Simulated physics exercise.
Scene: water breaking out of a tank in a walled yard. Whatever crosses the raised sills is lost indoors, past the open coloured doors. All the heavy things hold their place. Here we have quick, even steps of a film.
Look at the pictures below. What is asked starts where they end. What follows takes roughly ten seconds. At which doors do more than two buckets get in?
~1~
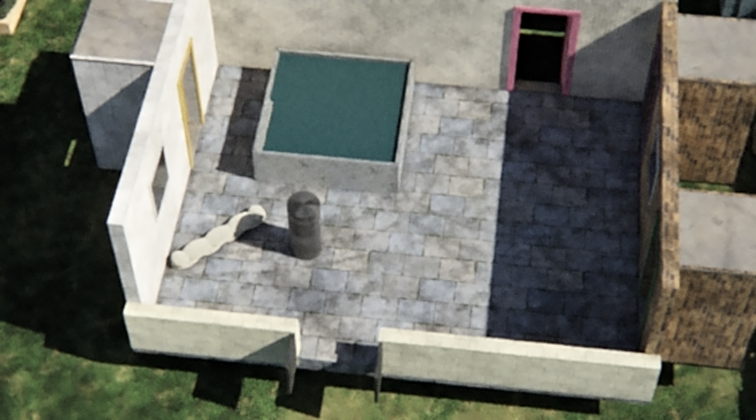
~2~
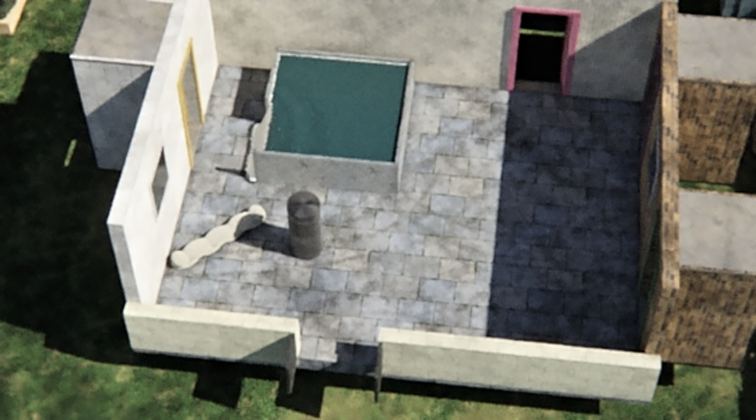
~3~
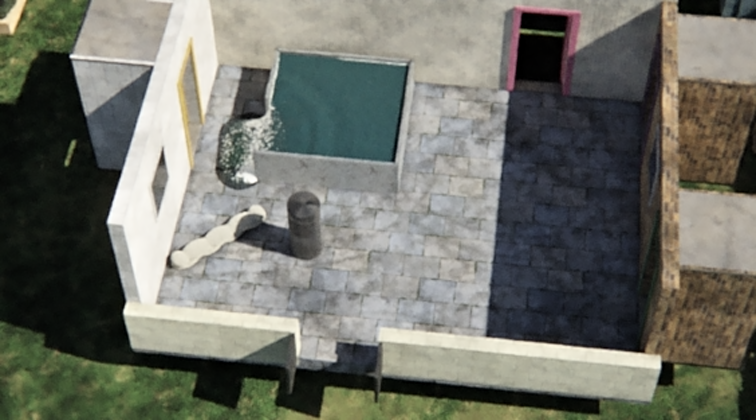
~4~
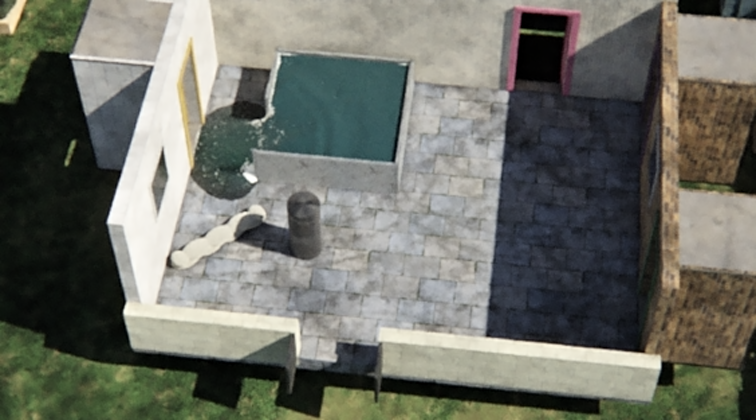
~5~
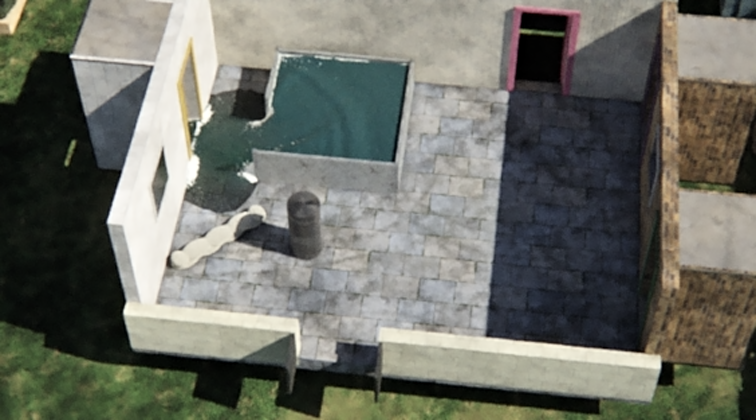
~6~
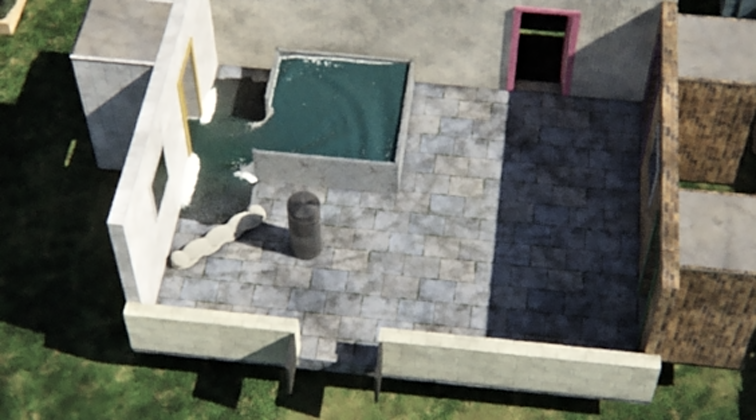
One by one: The green door stays inside what's allowed there; the pink door stays inside what's allowed there; the purple door stays inside what's allowed there; the yellow door goes beyond what's allowed there.
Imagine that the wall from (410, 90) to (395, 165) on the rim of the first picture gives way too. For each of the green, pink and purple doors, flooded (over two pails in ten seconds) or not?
Well, I'd say the green door breaks the threshold, while the pink door breaks the threshold and the purple door breaks the threshold.
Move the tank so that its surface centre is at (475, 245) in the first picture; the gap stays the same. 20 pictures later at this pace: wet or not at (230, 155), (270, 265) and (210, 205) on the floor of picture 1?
Taking the three spots in turn, I'd say drenched, then drenched, then drenched.
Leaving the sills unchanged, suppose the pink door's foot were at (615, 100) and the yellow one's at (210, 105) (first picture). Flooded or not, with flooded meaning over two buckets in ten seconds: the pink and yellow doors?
Taking them in turn, the pink door remains below the limit and the yellow door crosses the limit.
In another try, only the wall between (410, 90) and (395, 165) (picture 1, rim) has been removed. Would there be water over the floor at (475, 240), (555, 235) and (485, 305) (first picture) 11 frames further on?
Taken in turn they're swamped, swamped and swamped.
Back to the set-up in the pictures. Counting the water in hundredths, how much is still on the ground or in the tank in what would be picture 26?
About 78 per cent.
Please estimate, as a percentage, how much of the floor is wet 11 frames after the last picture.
About 15 per cent.
A moment on, water covers 10 % of the floor; the green door not reached, the pink door not reached, the purple door not reached, the yellow door far over two buckets in.
Next, water covers 15 % of the floor; the green door not reached, the pink door not reached, the purple door not reached, the yellow door far over two buckets in.
Then, water covers 30 % of the floor; the green door not reached, the pink door not reached, the purple door not reached, the yellow door far over two buckets in.
Later, water covers 55 % of the floor; the green door not reached, the pink door wet at the sill, nothing in, the purple door not reached, the yellow door far over two buckets in.
In the end, water covers 75 % of the floor; the green door wet at the sill, nothing in, the pink door wet at the sill, nothing in, the purple door wet at the sill, nothing in, the yellow door far over two buckets in.
